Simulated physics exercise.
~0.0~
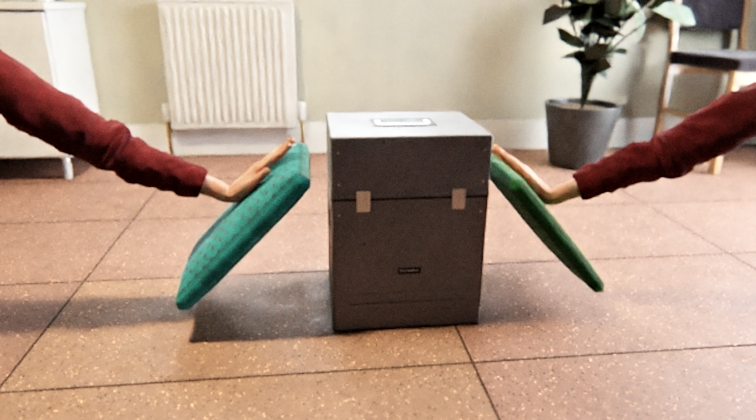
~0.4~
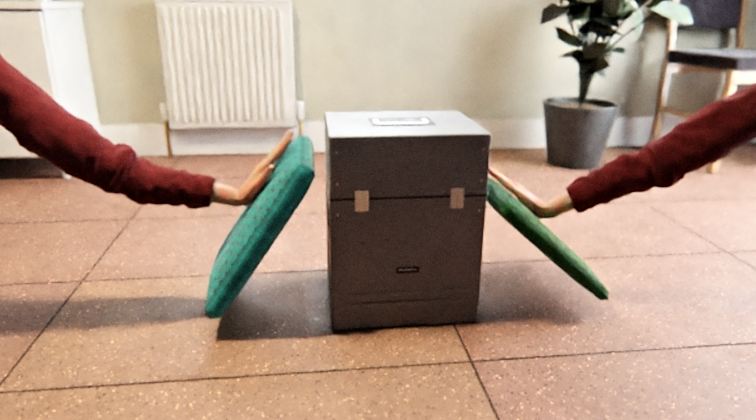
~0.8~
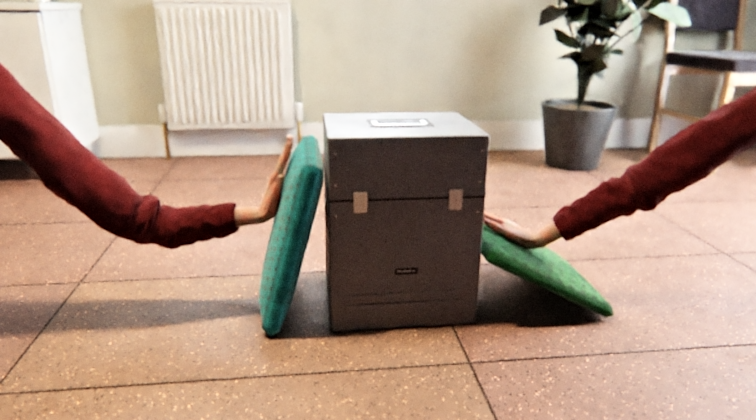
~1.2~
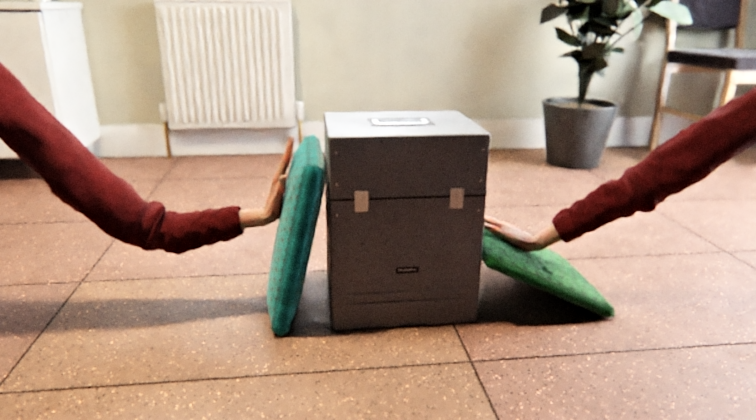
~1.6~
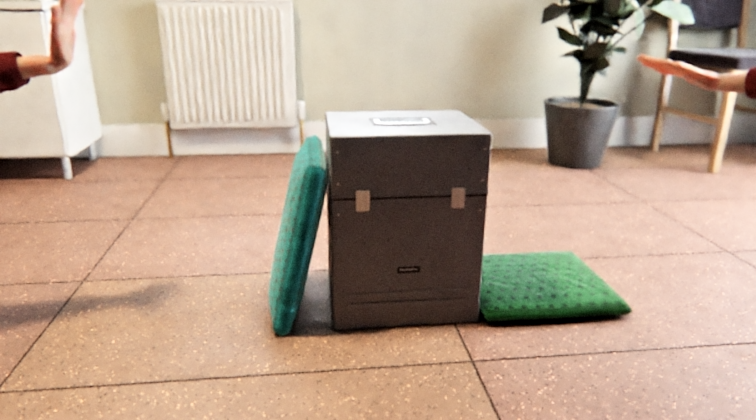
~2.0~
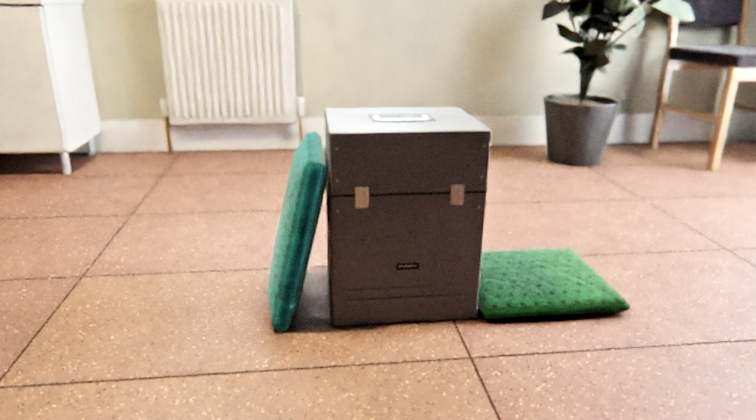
Two hands lean cushions against a grey chest; the turquoise stays propped, the green slumps flat.
